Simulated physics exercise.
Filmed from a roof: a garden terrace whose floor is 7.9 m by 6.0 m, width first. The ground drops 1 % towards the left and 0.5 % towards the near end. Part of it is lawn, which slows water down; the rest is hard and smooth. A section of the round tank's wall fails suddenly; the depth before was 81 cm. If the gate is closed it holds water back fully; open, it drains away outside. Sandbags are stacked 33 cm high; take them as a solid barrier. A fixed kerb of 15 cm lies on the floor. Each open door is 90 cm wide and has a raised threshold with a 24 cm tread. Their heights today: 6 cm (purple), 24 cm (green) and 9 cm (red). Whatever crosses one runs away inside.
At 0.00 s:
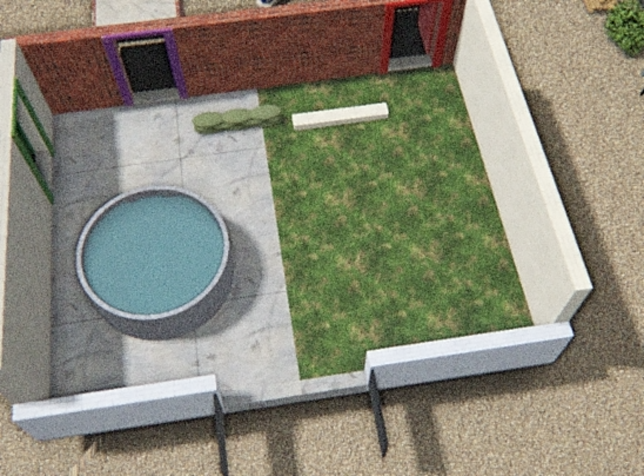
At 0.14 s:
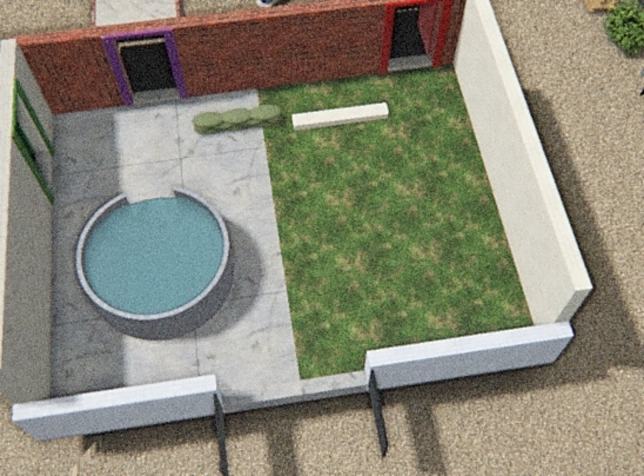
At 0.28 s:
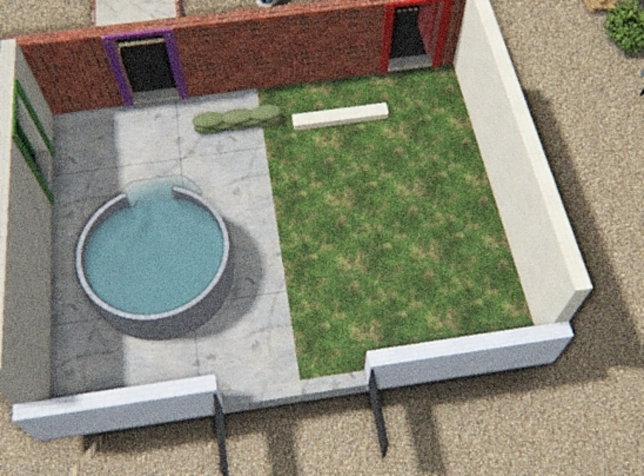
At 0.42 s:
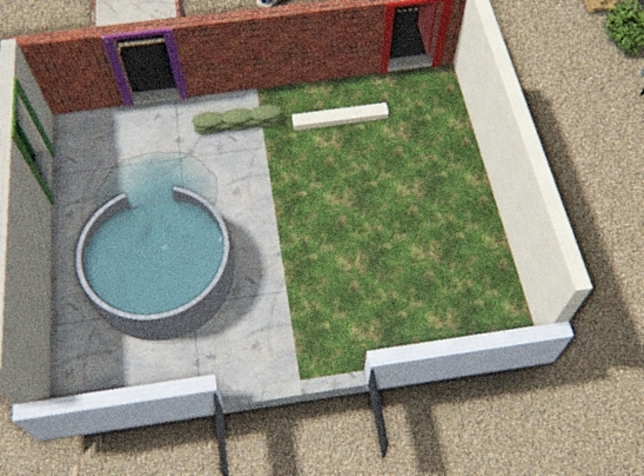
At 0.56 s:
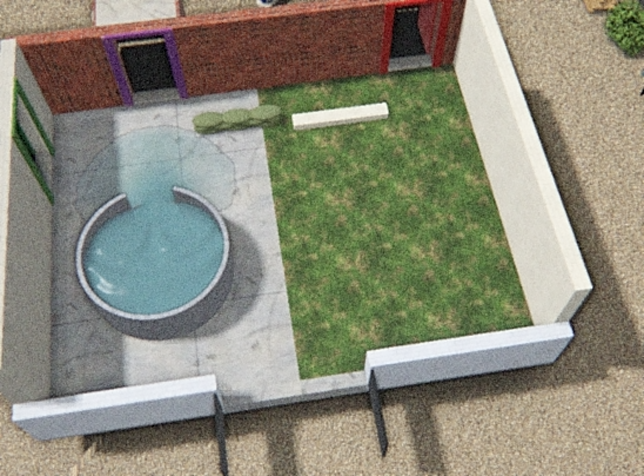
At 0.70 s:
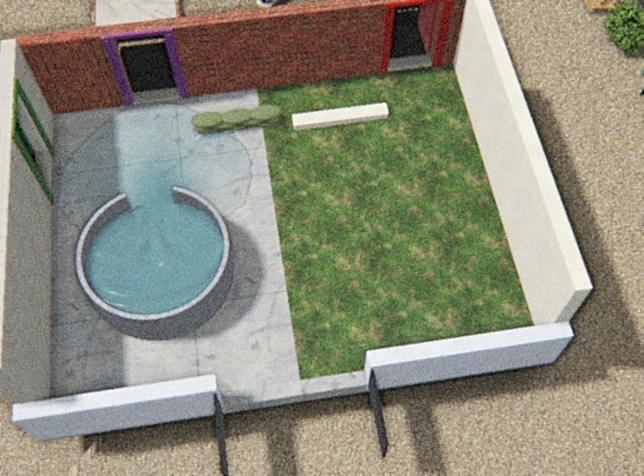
On a walled terrace, a round tank's far side opens and water spreads across the paving.
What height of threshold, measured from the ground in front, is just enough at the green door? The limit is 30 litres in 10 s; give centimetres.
Some 13 cm above the ground.
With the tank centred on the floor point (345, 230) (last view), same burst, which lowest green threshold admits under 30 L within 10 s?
Then roughly 10.0 cm.
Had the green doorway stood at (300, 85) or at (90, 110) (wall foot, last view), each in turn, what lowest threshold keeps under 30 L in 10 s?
About 6.5 and 24 cm.
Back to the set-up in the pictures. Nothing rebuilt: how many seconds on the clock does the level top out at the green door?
Near 2.4 s.
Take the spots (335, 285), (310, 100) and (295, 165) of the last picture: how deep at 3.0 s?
About 0, 8 and 5 cm.
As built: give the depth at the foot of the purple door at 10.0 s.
Roughly 10.5 cm deep.
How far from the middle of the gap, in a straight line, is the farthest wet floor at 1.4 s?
About 3.2 m.
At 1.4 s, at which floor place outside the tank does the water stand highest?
Near (54, 117).
After 1.4 s water covers 20 % of the floor, deepest (45 cm) near (54, 117); 12 cm at the green door, 0 litres in over its 24 cm threshold.
After 3.0 s water covers 35 % of the floor, deepest (28 cm) near (175, 101); 18 cm at the green door, 0 litres in over its 24 cm threshold.
After 10.0 s water covers 85 % of the floor, deepest (14 cm) near (51, 407); 10 cm at the green door, 0 litres in over its 24 cm threshold.
At the green door as built, the water arrived by 0.8 s and peaked near 20 cm at 2.4 s.
Run again over the same 10 s with other heights there, 59 litres in over 10.5 cm, 17 litres over 14.5 cm. The limit of 30 litres is kept from about 13 cm up.
